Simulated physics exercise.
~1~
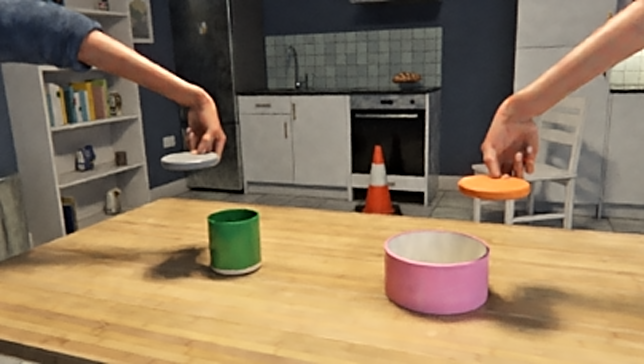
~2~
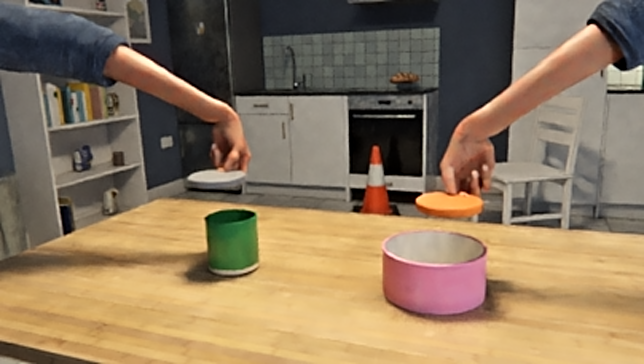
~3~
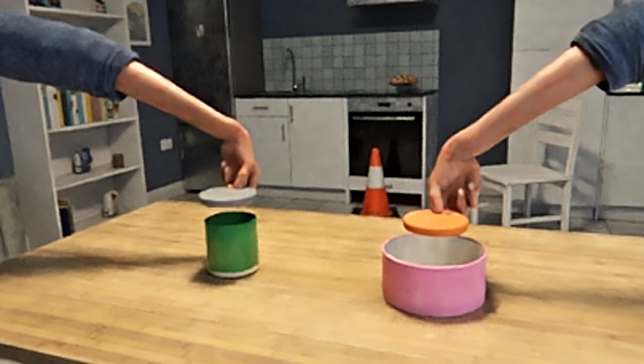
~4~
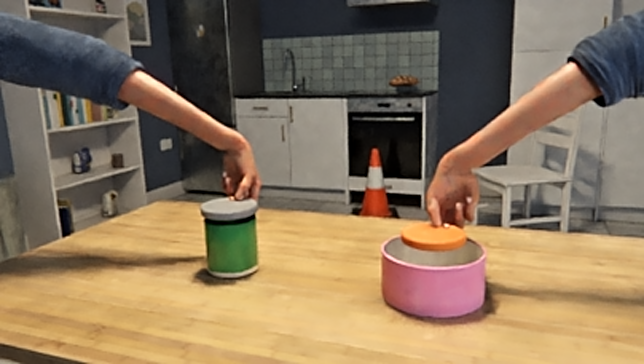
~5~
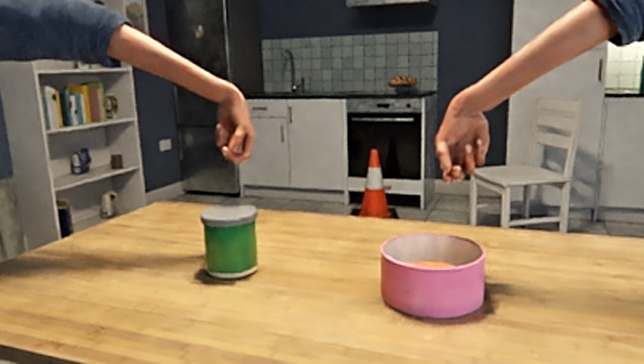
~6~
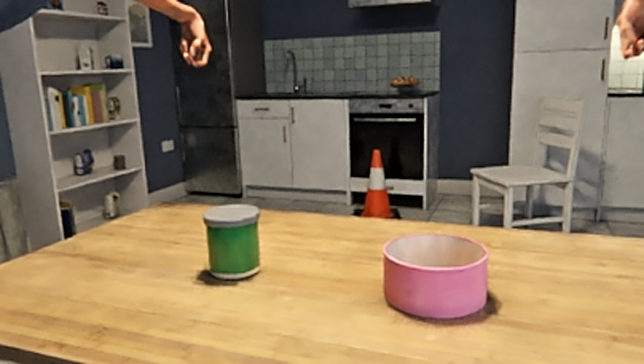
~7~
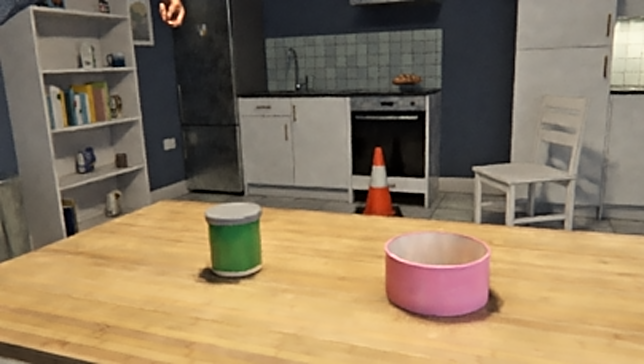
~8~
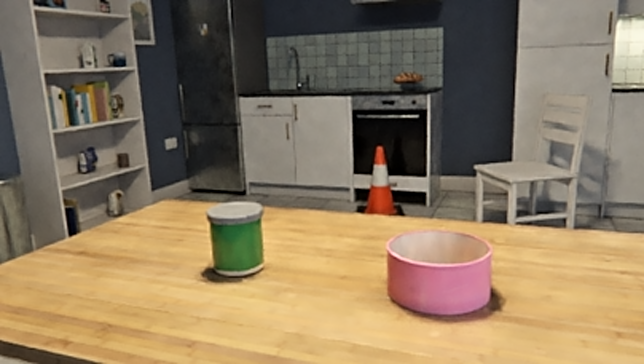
Two hands lower lids; the grey one rests on the green jug, the orange falls inside the pink pot.
